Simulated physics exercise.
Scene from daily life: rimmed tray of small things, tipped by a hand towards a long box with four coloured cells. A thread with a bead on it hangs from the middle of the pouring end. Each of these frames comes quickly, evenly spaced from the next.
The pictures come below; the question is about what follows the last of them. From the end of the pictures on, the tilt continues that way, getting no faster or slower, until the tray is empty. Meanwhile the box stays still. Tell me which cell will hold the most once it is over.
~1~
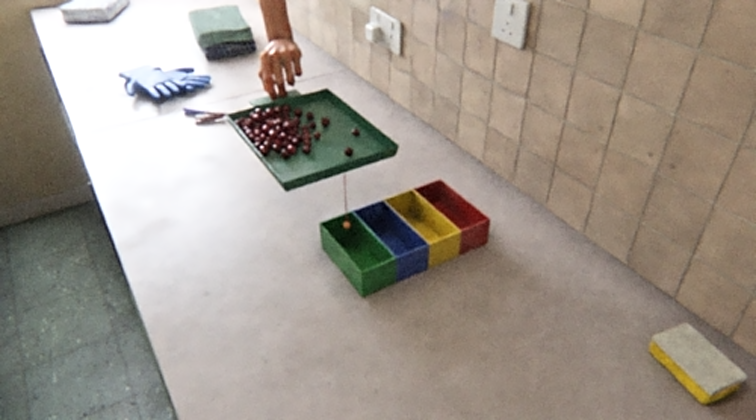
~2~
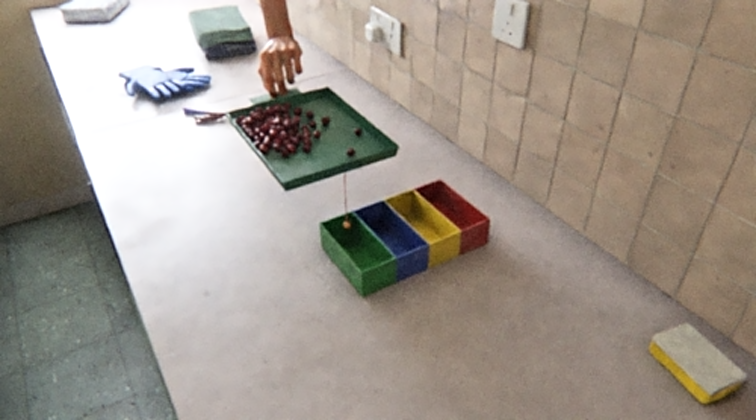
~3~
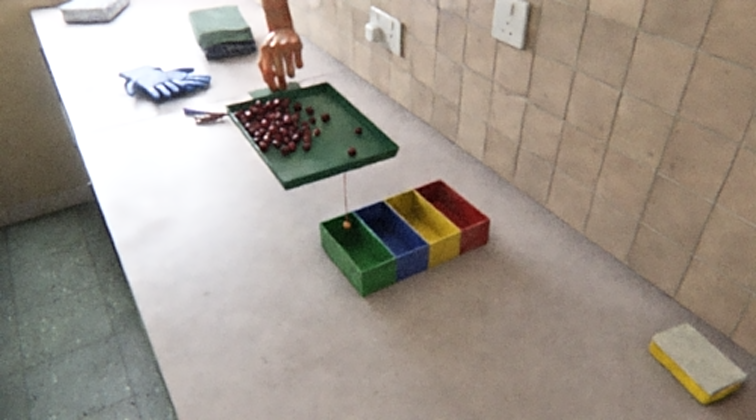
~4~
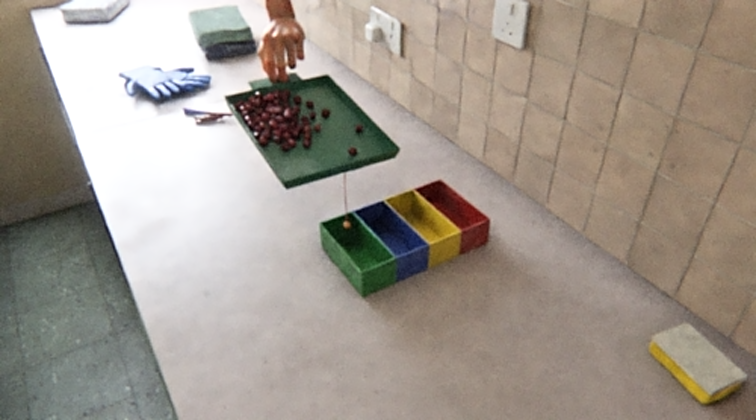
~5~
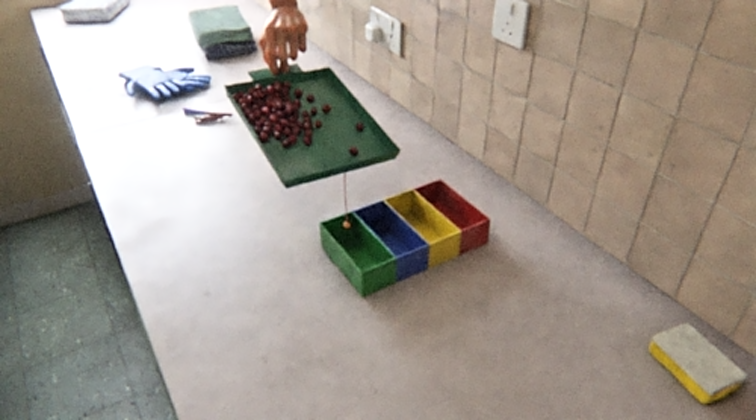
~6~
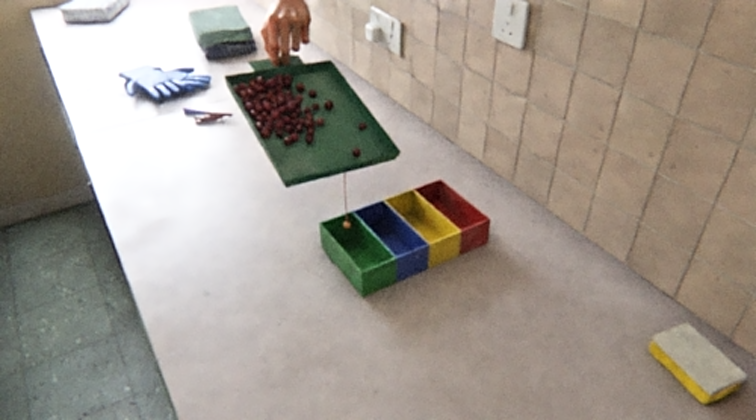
The blue cell will hold the most.
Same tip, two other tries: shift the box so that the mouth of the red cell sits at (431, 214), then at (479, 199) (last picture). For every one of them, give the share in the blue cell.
The first position comes out at 30 per cent, the other at 30 per cent.
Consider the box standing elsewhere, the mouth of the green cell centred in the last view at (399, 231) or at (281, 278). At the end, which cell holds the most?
Result 1: The cell in green. Result 2: The cell in red.
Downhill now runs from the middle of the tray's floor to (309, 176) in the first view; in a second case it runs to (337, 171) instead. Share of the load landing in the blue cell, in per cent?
You'd get 0 per cent the first time and 10 per cent the second time.
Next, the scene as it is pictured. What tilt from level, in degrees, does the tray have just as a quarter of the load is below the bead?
Somewhere near 105 degrees, I'd say.
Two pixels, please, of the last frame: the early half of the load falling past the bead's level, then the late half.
First roughly (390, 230), then roughly (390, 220).
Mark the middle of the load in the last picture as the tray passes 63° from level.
Load centre: Approx. (359, 151).
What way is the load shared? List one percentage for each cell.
The green cell gets about 20, the blue cell about 50, the yellow cell about 20 and the red cell about 0.
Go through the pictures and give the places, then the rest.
In the first picture, corners of the pouring end (285, 181) and (396, 145), level; middle of the load (274, 131), dried cherries; bead on its thread (347, 226); green cell (379, 275); blue cell (413, 261); yellow cell (444, 247); red cell (474, 235).
In the second picture, corners of the pouring end (285, 180) and (396, 145), level; middle of the load (274, 129).
In the third picture, corners of the pouring end (285, 180) and (396, 146), tipped barely, lowest at the right corner; middle of the load (274, 125).
In the fourth picture, corners of the pouring end (286, 179) and (397, 148), tipped a little, lowest at the right corner; middle of the load (274, 119).
In the fifth picture, corners of the pouring end (287, 179) and (397, 149), tipped a little, lowest at the right corner; middle of the load (274, 113).
In the sixth picture, corners of the pouring end (287, 178) and (398, 151), tipped clearly, lowest at the right corner; middle of the load (275, 107); green cell (379, 275); blue cell (413, 261); yellow cell (444, 247); red cell (474, 235).
Just after the last frame, tray tipped steeply; the larger part on the tray; just a few in the green cell; just a few in the blue cell; just a few in the yellow cell; about a tenth falling or outside the box.
A moment on, tray tipped past a quarter turn; roughly half on the tray; about a tenth in the blue cell; about a tenth in the yellow cell; about a tenth in the green cell; roughly a quarter falling or outside the box.
Further on, tray tipped past a quarter turn; roughly half in the blue cell; roughly a quarter in the green cell; roughly a quarter in the yellow cell; about a tenth falling or outside the box.
When it is over, tray tipped past a quarter turn; roughly half in the blue cell; roughly a quarter in the green cell; roughly a quarter in the yellow cell; not one in the red cell; about a tenth outside the box.
